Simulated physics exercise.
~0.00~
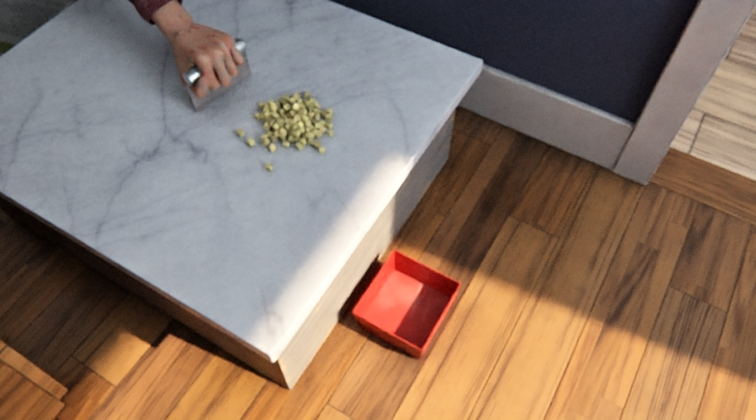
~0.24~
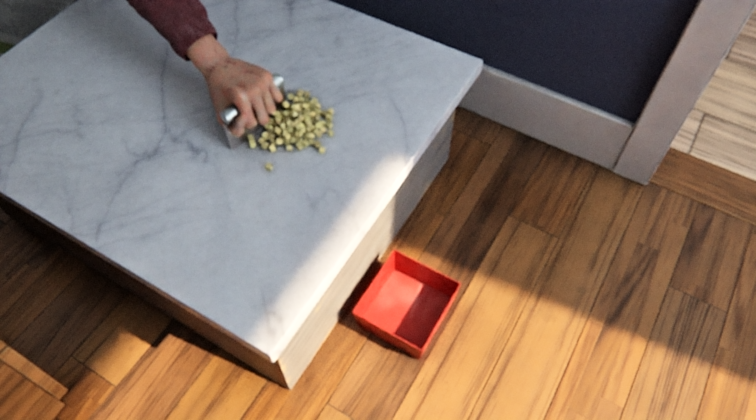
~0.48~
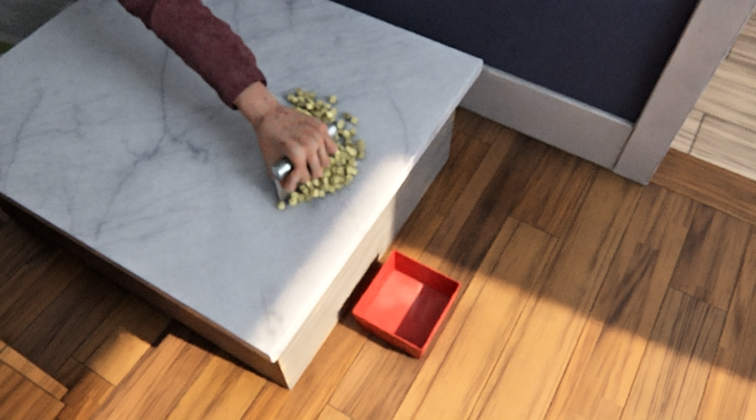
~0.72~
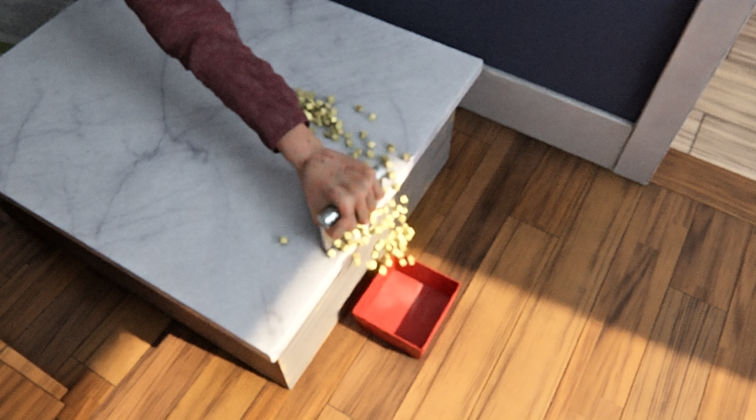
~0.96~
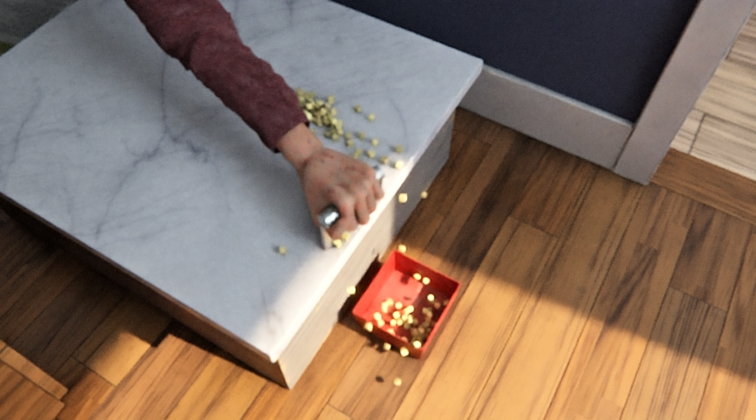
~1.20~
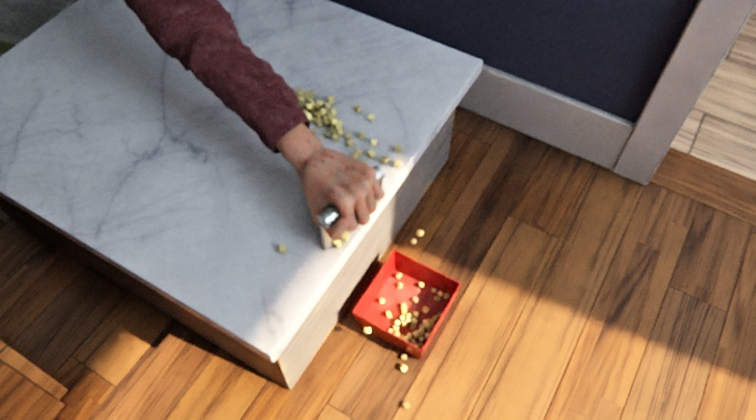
A hand scrapes potato cubes off a marble top, some landing in a red tin.
